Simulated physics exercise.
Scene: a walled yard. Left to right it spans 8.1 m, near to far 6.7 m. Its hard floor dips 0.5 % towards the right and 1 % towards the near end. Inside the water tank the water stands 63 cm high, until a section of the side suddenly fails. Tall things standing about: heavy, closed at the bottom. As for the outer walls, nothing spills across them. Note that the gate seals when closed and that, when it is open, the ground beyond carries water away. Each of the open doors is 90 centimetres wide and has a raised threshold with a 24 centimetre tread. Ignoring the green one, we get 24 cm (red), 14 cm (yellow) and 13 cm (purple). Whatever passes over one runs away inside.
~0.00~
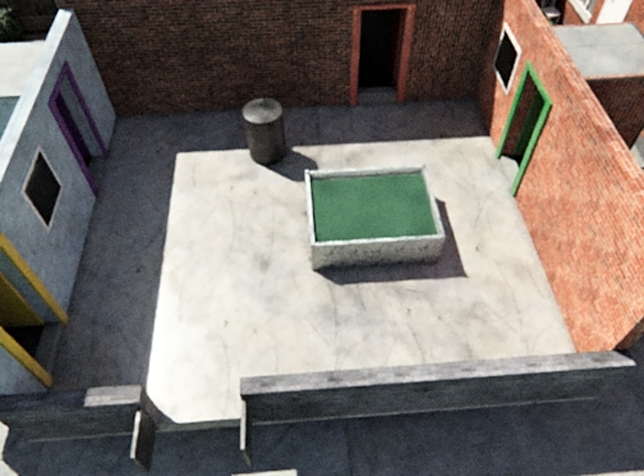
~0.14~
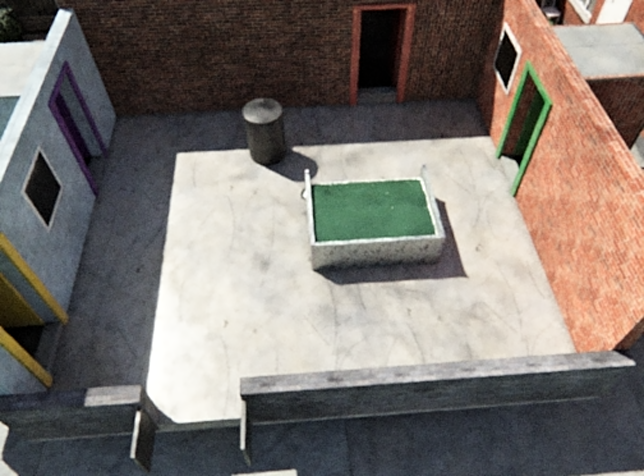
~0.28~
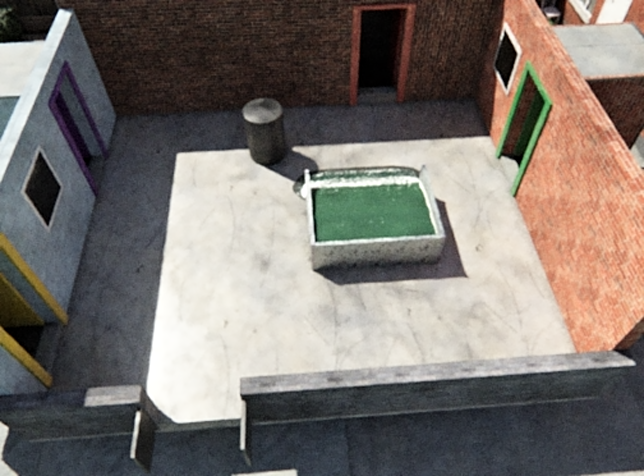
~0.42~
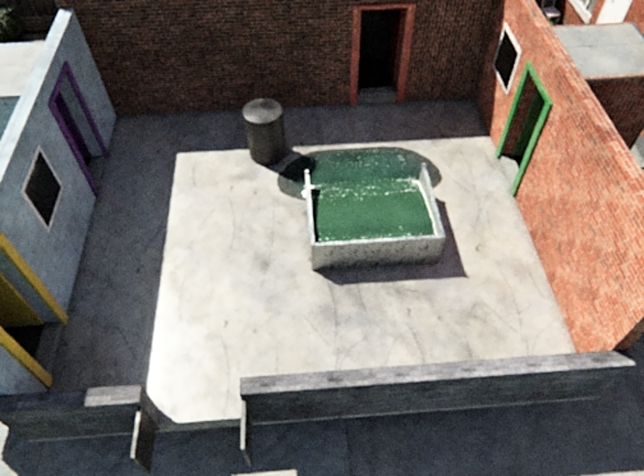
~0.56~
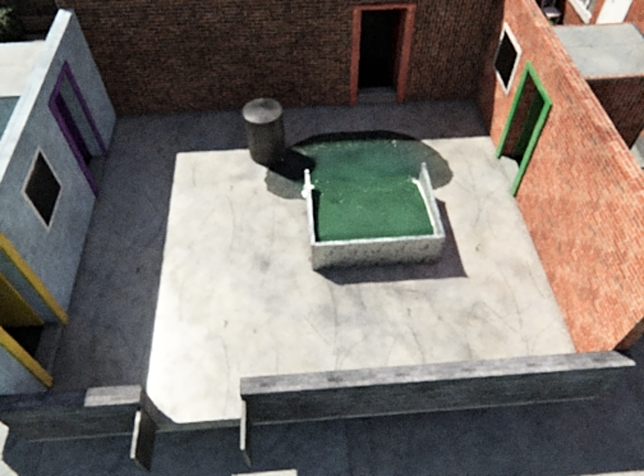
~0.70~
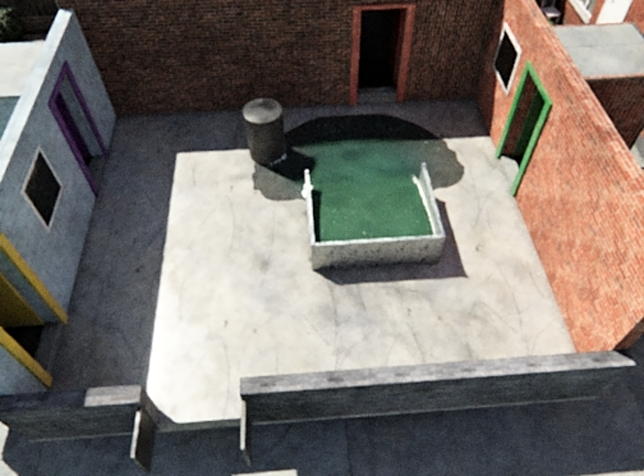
In the video, a low tank of green water stands in a walled yard beside a gray cylinder; its far side gives way, and water pours out, spreading across the pale floor toward the back wall and around the cylinder's base.
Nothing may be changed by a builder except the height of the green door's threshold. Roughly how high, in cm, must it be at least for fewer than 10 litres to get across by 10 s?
Roughly 7 cm is just enough.
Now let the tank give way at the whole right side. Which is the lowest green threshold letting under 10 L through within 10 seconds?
Required height: Approx. 24 cm.
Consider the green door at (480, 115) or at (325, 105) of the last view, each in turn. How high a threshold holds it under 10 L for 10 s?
First place around 26 cm, second around 28 cm.
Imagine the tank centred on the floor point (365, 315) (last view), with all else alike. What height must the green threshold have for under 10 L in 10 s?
You'd need some 8.0 cm.
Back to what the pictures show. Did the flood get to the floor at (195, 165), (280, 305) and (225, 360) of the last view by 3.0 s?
1: Awash; 2: Unwetted; 3: Unwetted.
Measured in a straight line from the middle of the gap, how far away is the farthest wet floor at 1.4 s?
Close to 3.6 metres, I'd say.
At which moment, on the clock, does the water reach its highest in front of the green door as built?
Approximately 5.0 s.
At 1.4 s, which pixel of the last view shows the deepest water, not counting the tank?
Near (351, 105).
After 1.4 s water covers 20 % of the floor, deepest (36 cm) near (351, 105); it has not reached the green door.
After 3.0 s water covers 35 % of the floor, deepest (30 cm) near (468, 99); 4 cm at the green door, 0 litres in over its 12 cm threshold.
After 10.0 s water covers 95 % of the floor, deepest (12 cm) near (564, 377); 5 cm at the green door, 0 litres in over its 12 cm threshold.
At the green door as built, the water arrived by 1.9 s and peaked near 10 cm at 5.0 s.
With a threshold of 6 cm, 18 litres would have come in within the 10 s; with 8 cm, 4 litres. So under 10 litres takes about 7 cm.
